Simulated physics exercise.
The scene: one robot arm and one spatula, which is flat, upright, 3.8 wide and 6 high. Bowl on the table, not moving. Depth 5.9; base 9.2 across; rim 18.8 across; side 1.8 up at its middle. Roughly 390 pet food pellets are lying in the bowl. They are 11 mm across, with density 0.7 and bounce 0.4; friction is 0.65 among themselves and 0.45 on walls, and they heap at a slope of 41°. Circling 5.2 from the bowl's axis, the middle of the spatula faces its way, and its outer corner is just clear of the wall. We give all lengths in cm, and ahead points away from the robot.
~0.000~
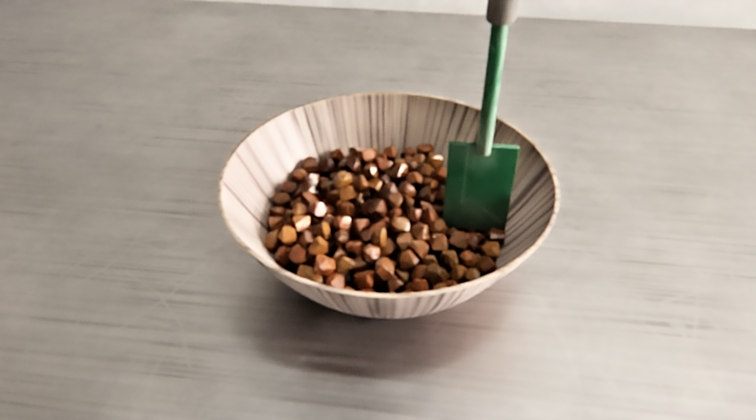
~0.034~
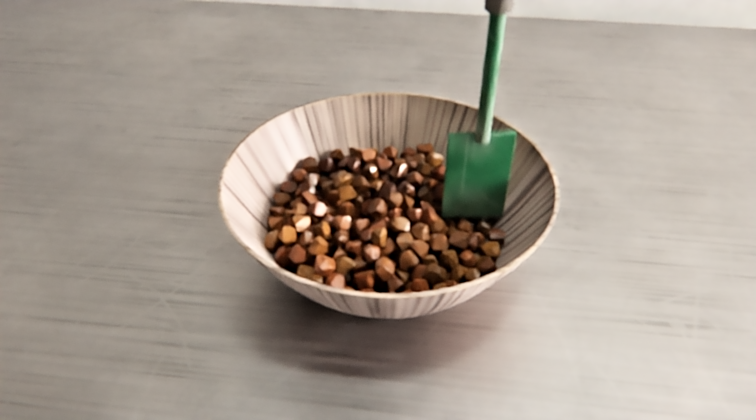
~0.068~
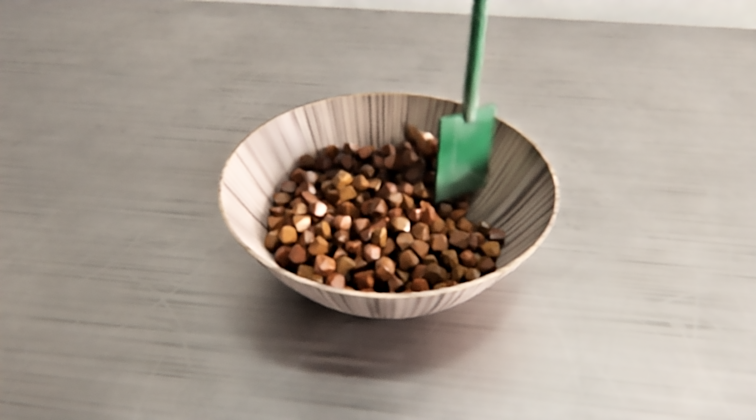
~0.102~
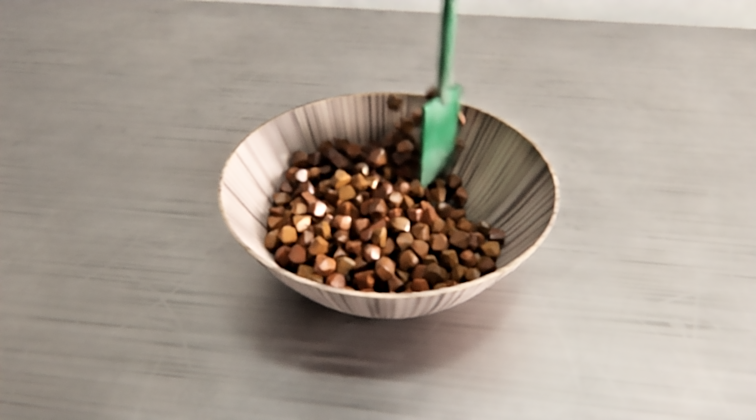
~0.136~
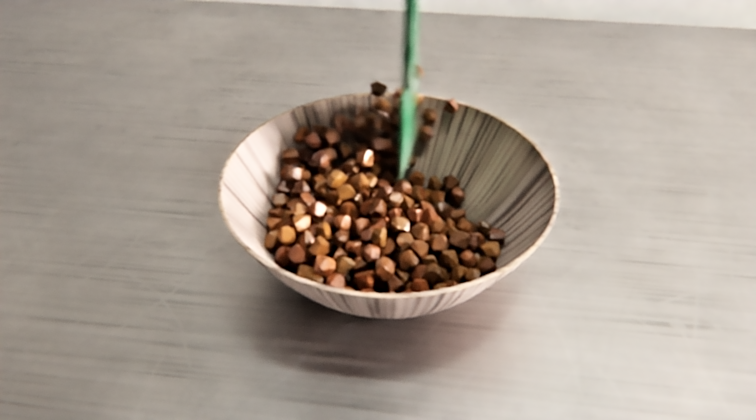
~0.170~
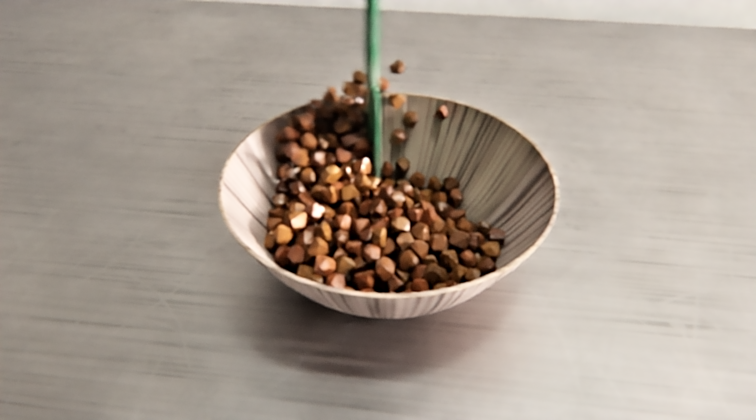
The clip opens on a striped bowl of brown pellets on a gray table, with a green spatula upright at the right side. The spatula sweeps along the back of the bowl toward the left, turning edge-on, as pellets pile up at the back left and a few fly above the rim.
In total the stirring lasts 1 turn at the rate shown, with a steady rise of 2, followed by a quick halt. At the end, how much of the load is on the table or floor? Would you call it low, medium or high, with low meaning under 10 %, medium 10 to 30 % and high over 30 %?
I would call it medium, 10 to 30 %.
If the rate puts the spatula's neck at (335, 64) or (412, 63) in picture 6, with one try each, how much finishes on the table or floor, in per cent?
First try: About 20 %; second try: About 10 %.
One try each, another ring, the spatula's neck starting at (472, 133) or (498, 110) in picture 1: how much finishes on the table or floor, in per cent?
Near 20 and 5 in a hundred, one try each.
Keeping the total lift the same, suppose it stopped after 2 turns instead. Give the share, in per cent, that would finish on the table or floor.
It would be around 20 percent.
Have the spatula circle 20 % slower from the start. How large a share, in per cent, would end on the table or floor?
Estimate: Near 10 in a hundred.
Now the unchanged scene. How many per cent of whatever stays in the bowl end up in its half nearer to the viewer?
Near 55 per cent of what stays in the bowl.
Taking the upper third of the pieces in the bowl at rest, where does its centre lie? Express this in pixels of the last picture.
Centre of top third: Approx. (407, 226).
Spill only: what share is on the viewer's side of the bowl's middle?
70 per cent, roughly.
By 0.30 s, 203° round, highest piece 9 above the table; 366 in the bowl, 5 on the table or floor, 17 in flight or on the tool.
By 0.43 s, 298° round, highest piece 8 above the table; 345 in the bowl, 29 on the table or floor, 14 in flight or on the tool.
By 0.70 s, 0° round, highest piece 7 above the table; 337 in the bowl, 51 on the table or floor.
By 1.40 s, 0° round, highest piece 7 above the table; 337 in the bowl, 51 on the table or floor.
Final count, 337 in the bowl, 51 on the table or floor. That is 13 % on the table or floor.
